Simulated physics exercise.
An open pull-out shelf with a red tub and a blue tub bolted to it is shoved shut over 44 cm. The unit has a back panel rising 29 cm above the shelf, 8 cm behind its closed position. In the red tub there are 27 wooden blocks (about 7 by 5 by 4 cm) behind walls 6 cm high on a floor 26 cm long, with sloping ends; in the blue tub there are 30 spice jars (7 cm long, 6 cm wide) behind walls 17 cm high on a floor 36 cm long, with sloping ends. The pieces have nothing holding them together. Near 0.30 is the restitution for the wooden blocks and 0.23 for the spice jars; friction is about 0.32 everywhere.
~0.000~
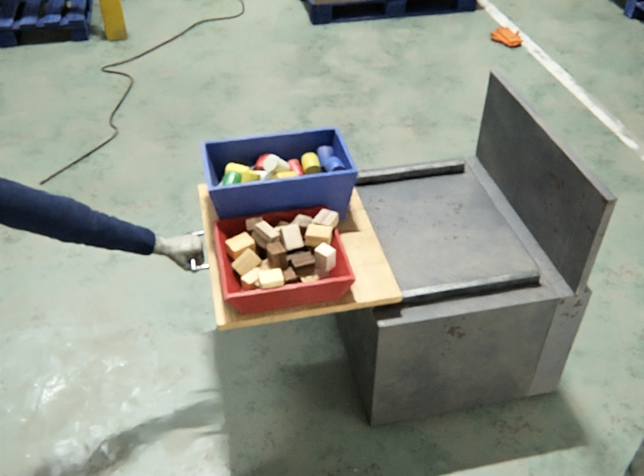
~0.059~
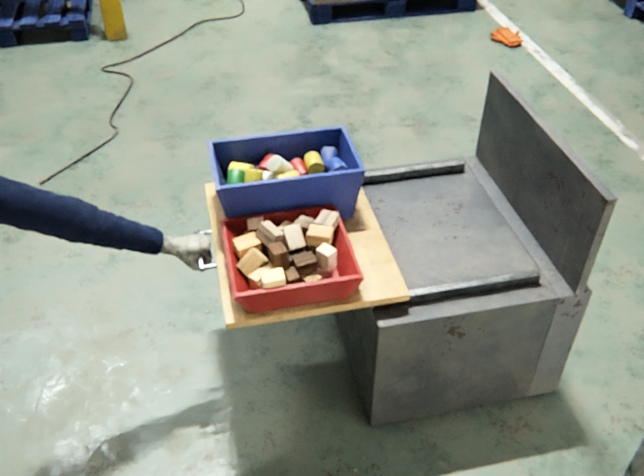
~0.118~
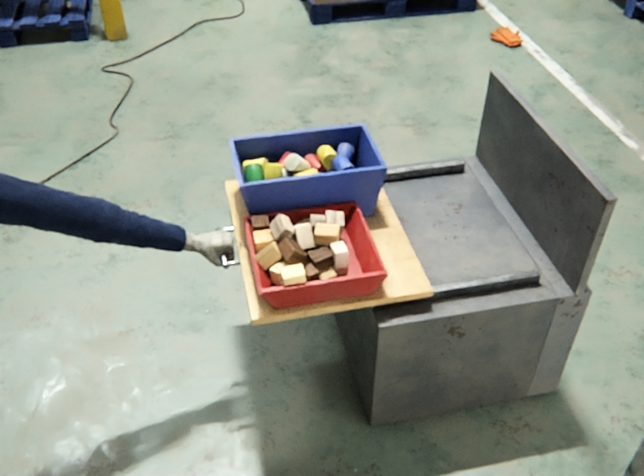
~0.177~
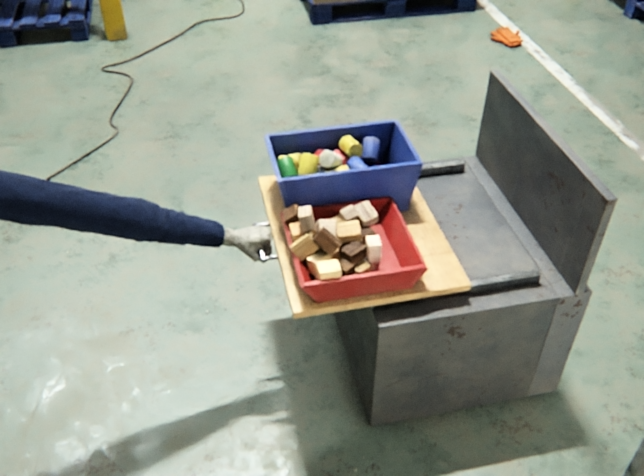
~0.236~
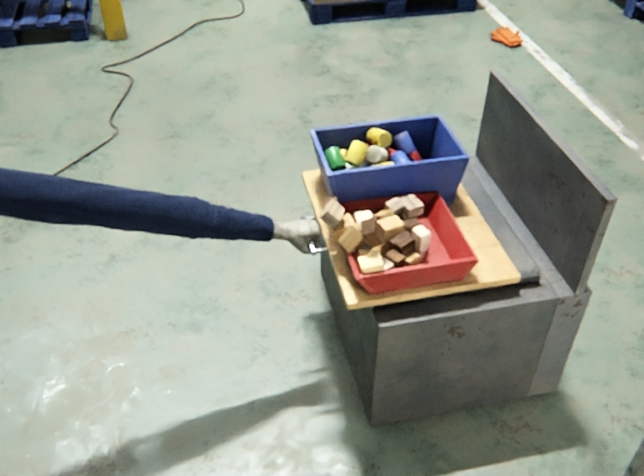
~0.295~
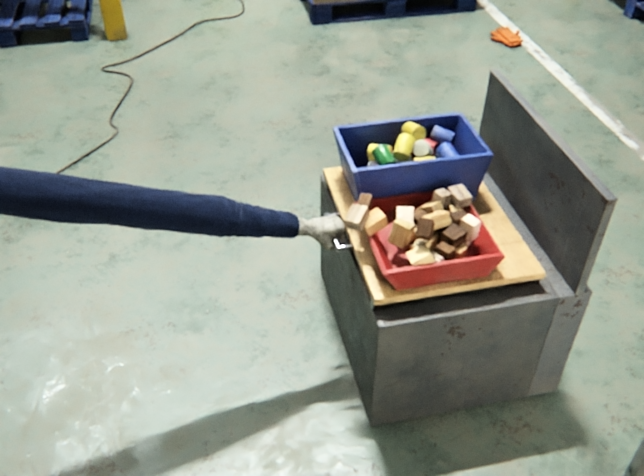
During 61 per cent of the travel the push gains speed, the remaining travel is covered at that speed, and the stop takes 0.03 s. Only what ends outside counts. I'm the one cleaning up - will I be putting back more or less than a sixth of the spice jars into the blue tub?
You will put back less than a sixth of them.
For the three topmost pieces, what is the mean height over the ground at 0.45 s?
Mean height: Near 78 cm.
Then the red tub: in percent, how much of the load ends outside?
Red tub: 35%.
After 0.33 s, the red tub is down by 2 of 27 and the blue tub has all 30.
After 0.45 s, the red tub is down by 8 of 27 and the blue tub has all 30.
After 0.67 s, the red tub is down by 9 of 27 and the blue tub is down by 1 of 30.
Outcome (at 1.10 s), the red tub is down by 9 of 27 and the blue tub is down by 1 of 30. Asked share, 1 of 30, 3 per cent.
